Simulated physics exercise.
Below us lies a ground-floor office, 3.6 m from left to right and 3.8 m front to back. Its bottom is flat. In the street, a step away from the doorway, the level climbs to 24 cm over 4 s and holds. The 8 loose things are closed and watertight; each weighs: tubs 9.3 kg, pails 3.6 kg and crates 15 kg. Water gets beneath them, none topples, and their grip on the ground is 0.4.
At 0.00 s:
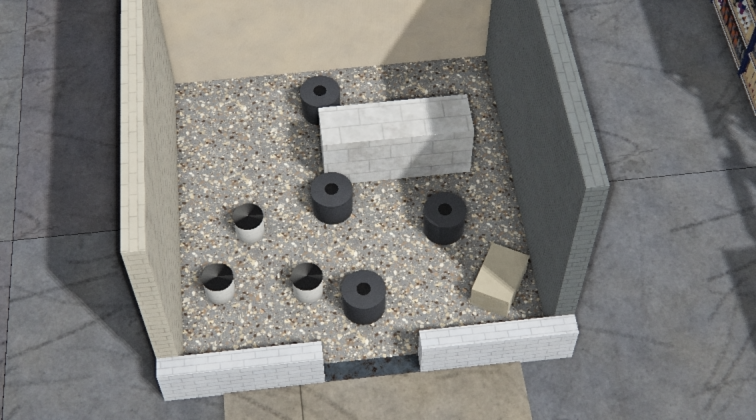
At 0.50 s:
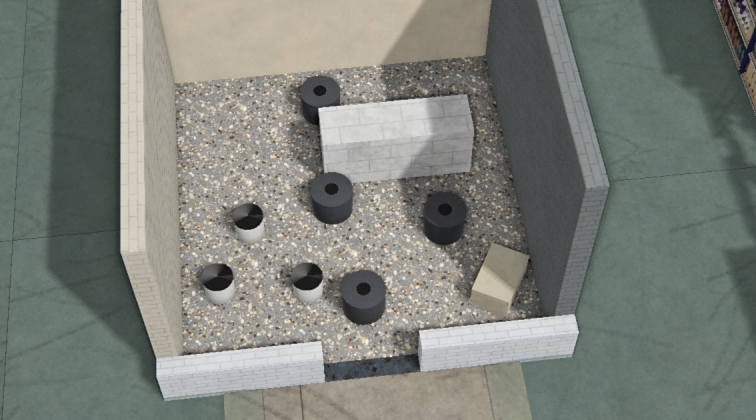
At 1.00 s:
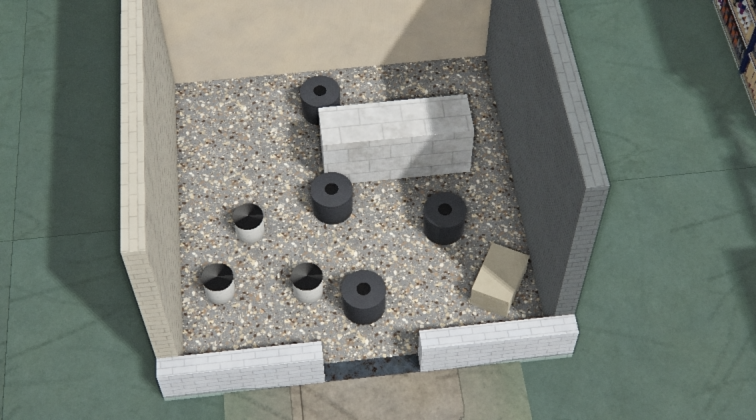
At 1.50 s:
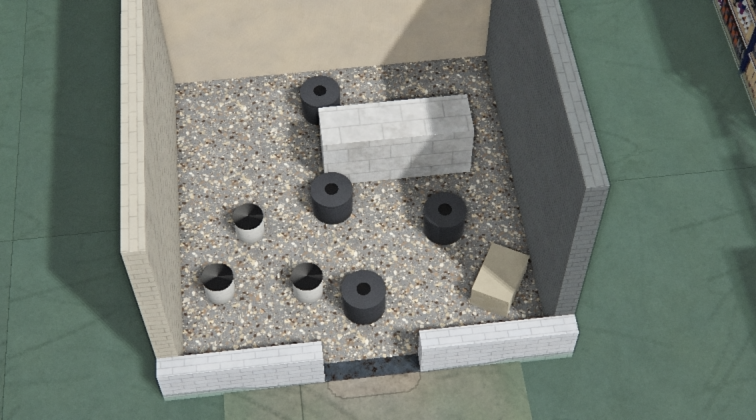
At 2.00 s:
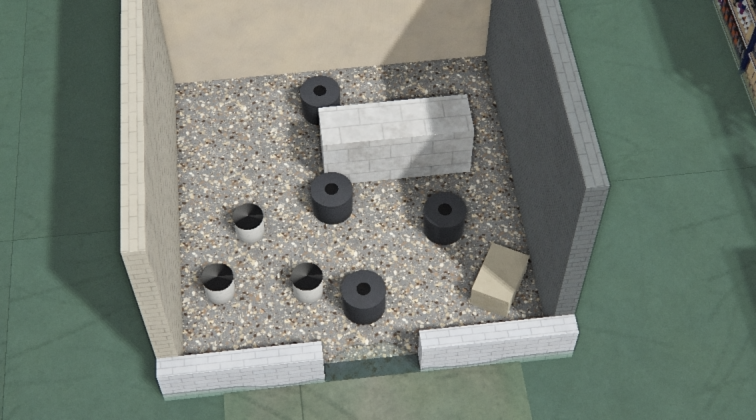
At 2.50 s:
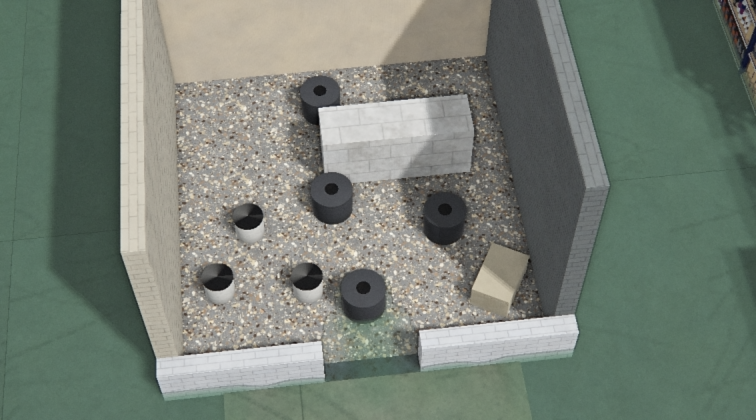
In a roofless ground-floor room with a speckled floor, dark cylinders, white pails and two blocks stay still while greenish water covers the grey street outside, rises over the doorway sill and spreads slightly inside toward the nearest cylinder.
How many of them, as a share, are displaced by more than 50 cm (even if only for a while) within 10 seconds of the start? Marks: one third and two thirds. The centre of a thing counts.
It is two thirds or more.
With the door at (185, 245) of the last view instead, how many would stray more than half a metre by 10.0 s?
Then 6.
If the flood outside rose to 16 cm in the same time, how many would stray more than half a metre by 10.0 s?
In that case 5 of them.
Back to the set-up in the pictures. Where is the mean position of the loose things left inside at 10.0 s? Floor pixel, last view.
Near (361, 213).
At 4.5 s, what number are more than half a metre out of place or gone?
I count 2.
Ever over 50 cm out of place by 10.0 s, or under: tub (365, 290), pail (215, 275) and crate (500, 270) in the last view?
In turn: Past it, short of it, over.
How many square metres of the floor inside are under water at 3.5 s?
Roughly 3.0 m2.
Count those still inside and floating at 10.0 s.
7 of them.
After 3.5 s 1 of 8 are over 50 cm from their spots; 0 afloat.
After 4.5 s 2 of 8 are over 50 cm from their spots; 0 afloat.
After 7.0 s 5 of 8 are over 50 cm from their spots; 4 afloat.
After 10.0 s 7 of 8 are over 50 cm from their spots, and 7 have been at some point; 7 afloat.
